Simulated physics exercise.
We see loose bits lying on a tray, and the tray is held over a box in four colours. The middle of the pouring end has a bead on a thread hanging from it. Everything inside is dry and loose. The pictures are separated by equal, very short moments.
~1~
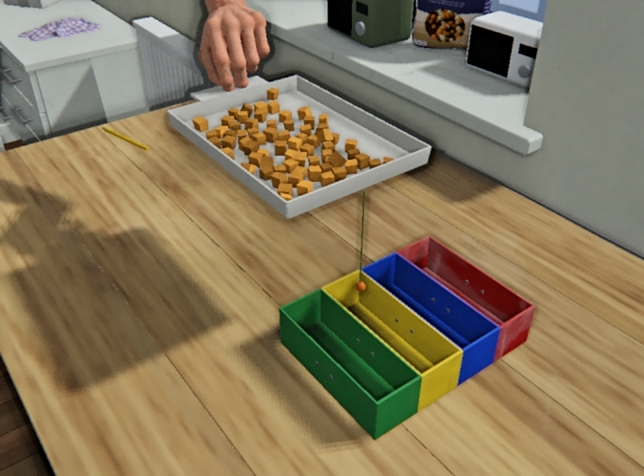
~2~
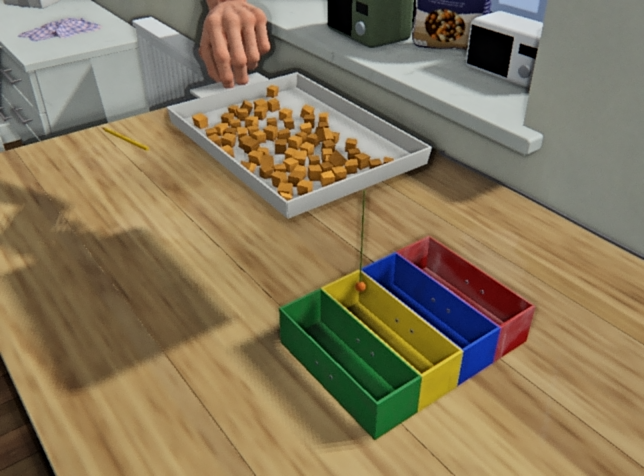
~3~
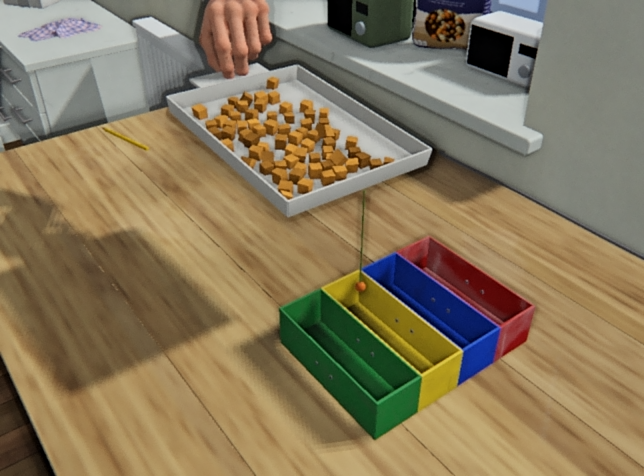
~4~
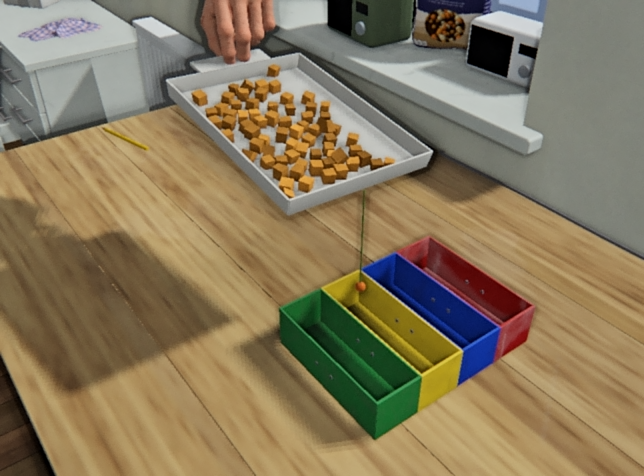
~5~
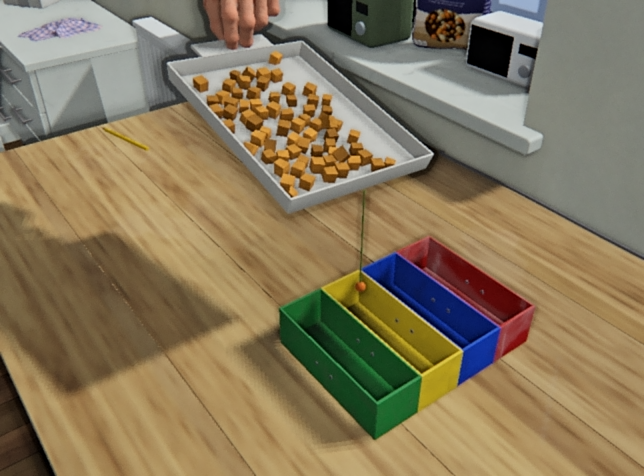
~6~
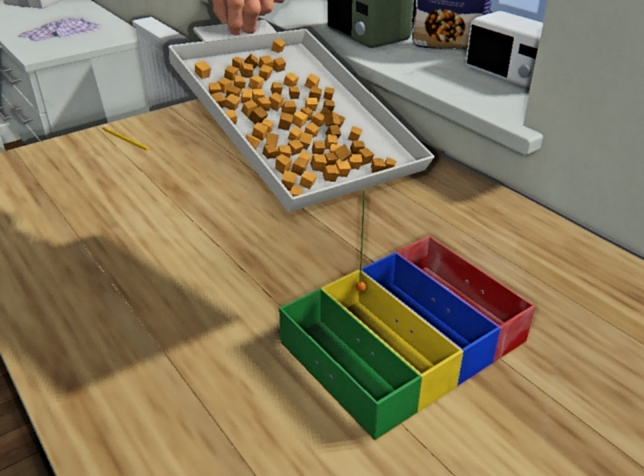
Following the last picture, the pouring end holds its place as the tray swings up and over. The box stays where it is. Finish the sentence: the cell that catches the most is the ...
... Blue cell.
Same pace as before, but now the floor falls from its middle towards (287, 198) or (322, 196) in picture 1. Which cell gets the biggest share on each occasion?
The green cell; green.
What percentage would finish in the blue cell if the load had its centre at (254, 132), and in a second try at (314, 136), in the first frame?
That would be 50 per cent, and then 50 per cent.
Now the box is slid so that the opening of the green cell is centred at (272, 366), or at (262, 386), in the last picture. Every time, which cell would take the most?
First try: That red cell. Second try: Red.
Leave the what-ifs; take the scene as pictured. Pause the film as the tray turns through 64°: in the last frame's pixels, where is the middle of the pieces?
The middle of the pieces sits at roughly (374, 147).
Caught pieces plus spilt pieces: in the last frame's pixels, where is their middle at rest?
(430, 346).
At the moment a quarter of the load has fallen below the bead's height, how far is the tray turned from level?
Around 115 degrees of turn.
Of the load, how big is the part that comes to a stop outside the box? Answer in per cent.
0 %.
Soon, tray tipped steeply; nearly all on the tray; a stray few falling or outside the box.
A while on, tray tipped past a quarter turn; about two thirds on the tray; a small part in the blue cell; a small part in the red cell; a stray few in the green cell; a stray few in the yellow cell; a small part falling or outside the box.
Towards the end, tray tipped past a quarter turn; about half in the blue cell; about a quarter in the yellow cell; a small part in the red cell; a small part in the green cell; a stray few falling or outside the box.
Finally, tray tipped past a quarter turn; about half in the blue cell; about a quarter in the yellow cell; a small part in the red cell; a small part in the green cell; a stray few outside the box.
